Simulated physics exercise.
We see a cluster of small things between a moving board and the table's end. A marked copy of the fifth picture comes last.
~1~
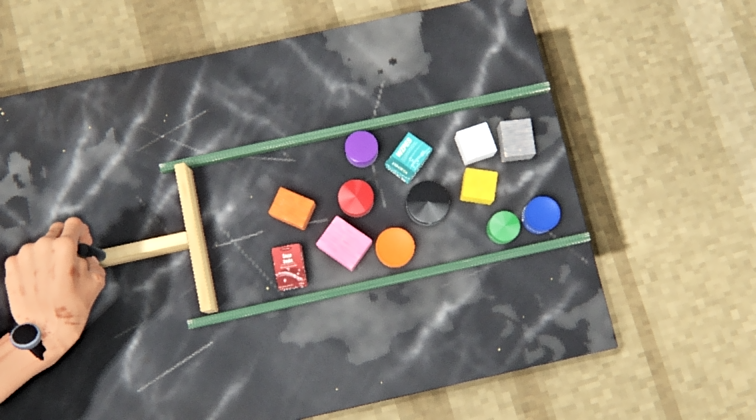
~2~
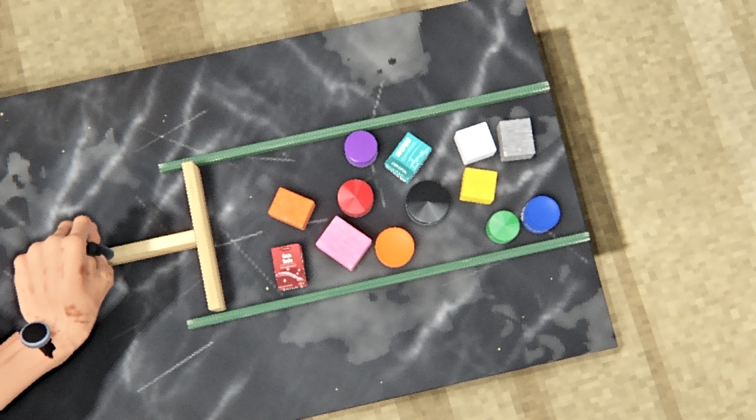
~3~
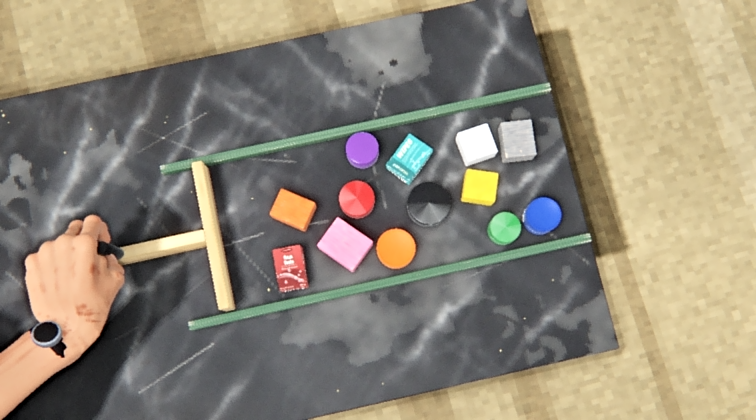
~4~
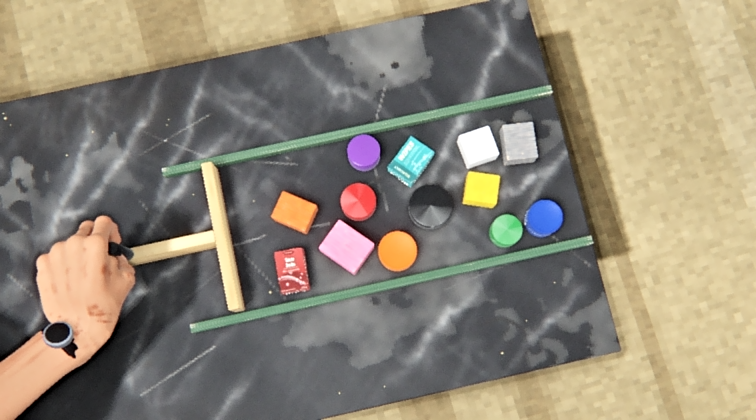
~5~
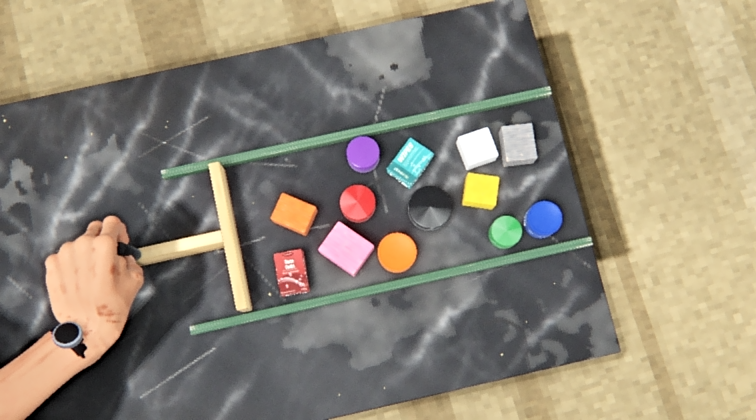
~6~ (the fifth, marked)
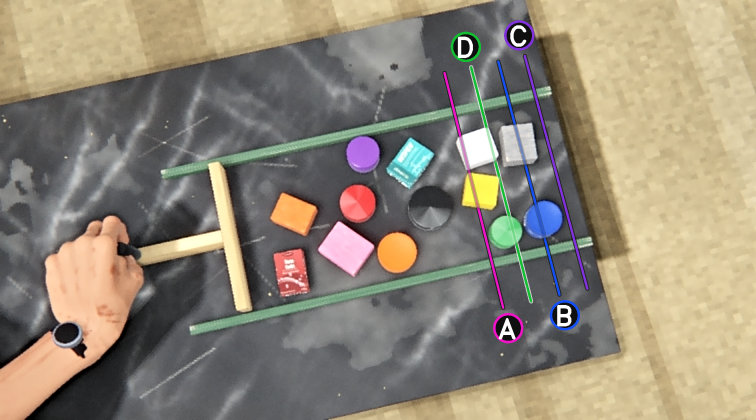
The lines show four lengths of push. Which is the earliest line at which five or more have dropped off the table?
D is the first line that does it.
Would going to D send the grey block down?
Yes.
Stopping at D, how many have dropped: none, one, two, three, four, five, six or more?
In all, six or more.
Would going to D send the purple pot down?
No.
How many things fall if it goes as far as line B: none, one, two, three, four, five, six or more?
By then, six or more.
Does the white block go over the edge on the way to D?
Yes.
On the marked copy, A at (473, 187); B at (528, 175); C at (555, 169); D at (500, 181).
Following D. Soon after the start, board (326, 213); orange jar (428, 253); red box (356, 258).
Later, board (425, 191); yellow block (551, 195); grey block (533, 131).
In the end, board (501, 175); yellow block over the edge; blue jar over the edge; six fallen.
As for the rest, A drops only three; B drops ten, but is farther than needed; C drops twelve, but is farther than needed.
